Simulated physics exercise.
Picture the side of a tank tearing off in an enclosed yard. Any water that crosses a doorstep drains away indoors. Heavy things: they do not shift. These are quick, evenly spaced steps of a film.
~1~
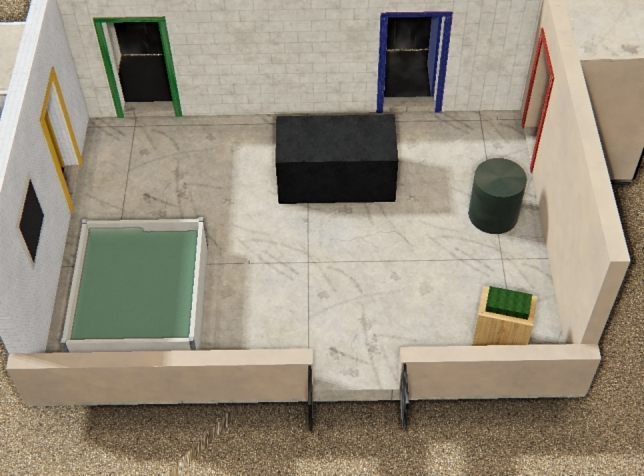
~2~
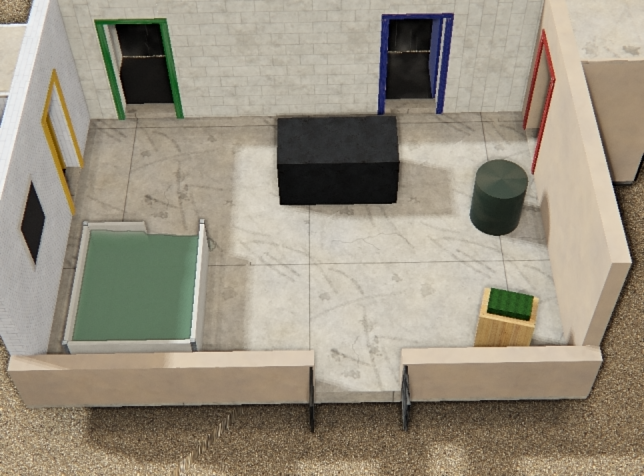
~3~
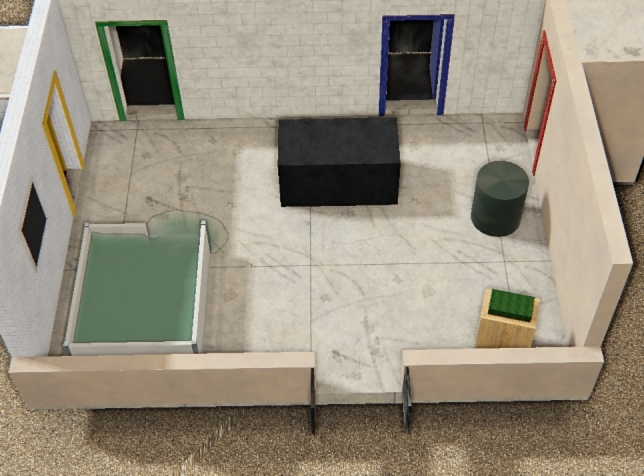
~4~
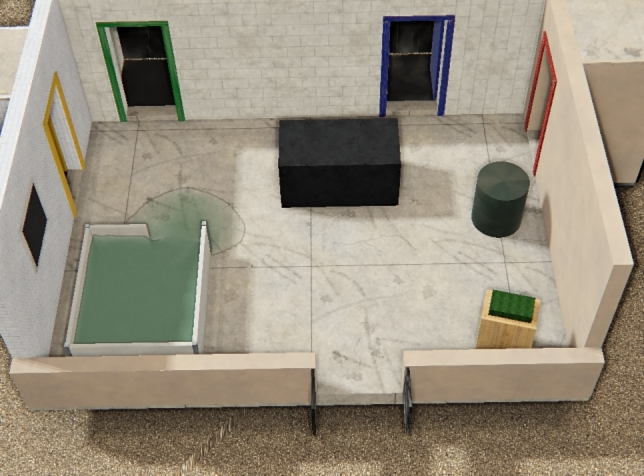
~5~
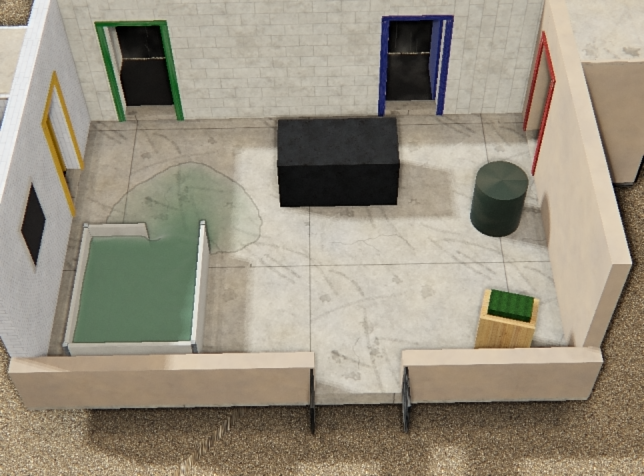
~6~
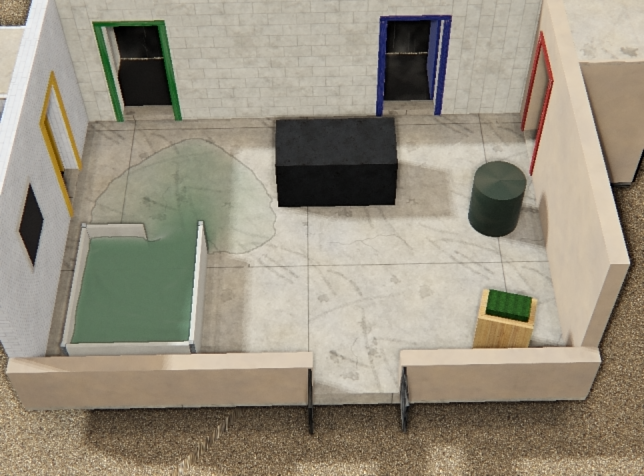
Green-tinted water poured through a gap in the far side of the white-walled tank at the left, spreading steadily across the yard floor toward the back wall while the black block stayed still.
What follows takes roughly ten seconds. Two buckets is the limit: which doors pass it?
As I see it, the green door exceeds two buckets; the yellow door exceeds two buckets; the red door exceeds two buckets; the blue door does not exceed two buckets.
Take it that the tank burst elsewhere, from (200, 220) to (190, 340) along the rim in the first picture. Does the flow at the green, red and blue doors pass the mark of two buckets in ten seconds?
The green door falls short; the red door exceeds the mark; the blue door falls short.
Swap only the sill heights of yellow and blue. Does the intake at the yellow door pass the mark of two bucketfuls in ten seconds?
I'd say yellow doesn't reach the mark.
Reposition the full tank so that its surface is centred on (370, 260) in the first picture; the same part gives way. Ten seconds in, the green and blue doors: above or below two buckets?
Finding: Green door comes in lower; blue door goes beyond it.
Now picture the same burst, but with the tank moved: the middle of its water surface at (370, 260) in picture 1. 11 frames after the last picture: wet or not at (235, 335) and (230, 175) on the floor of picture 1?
Point 1: Not wet; point 2: Not wet.
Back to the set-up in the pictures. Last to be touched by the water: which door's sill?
My answer: The red-painted one.
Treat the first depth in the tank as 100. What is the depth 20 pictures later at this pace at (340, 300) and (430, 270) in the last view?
Near 0 per cent and 0 per cent, respectively.
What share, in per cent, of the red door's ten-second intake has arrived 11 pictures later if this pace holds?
I'd put it at about 0 per cent.
A moment on, water covers 25 % of the floor; the green door under two buckets in, the yellow door wet at the sill, nothing in, the red door not reached, the blue door not reached.
Next, water covers 30 % of the floor; the green door over two buckets in, the yellow door wet at the sill, nothing in, the red door not reached, the blue door wet at the sill, nothing in.
Then, water covers 45 % of the floor; the green door over two buckets in, the yellow door under two buckets in, the red door wet at the sill, nothing in, the blue door wet at the sill, nothing in.
Later, water covers 60 % of the floor; the green door far over two buckets in, the yellow door under two buckets in, the red door over two buckets in, the blue door wet at the sill, nothing in.
In the end, water covers 80 % of the floor; the green door far over two buckets in, the yellow door over two buckets in, the red door far over two buckets in, the blue door wet at the sill, nothing in.
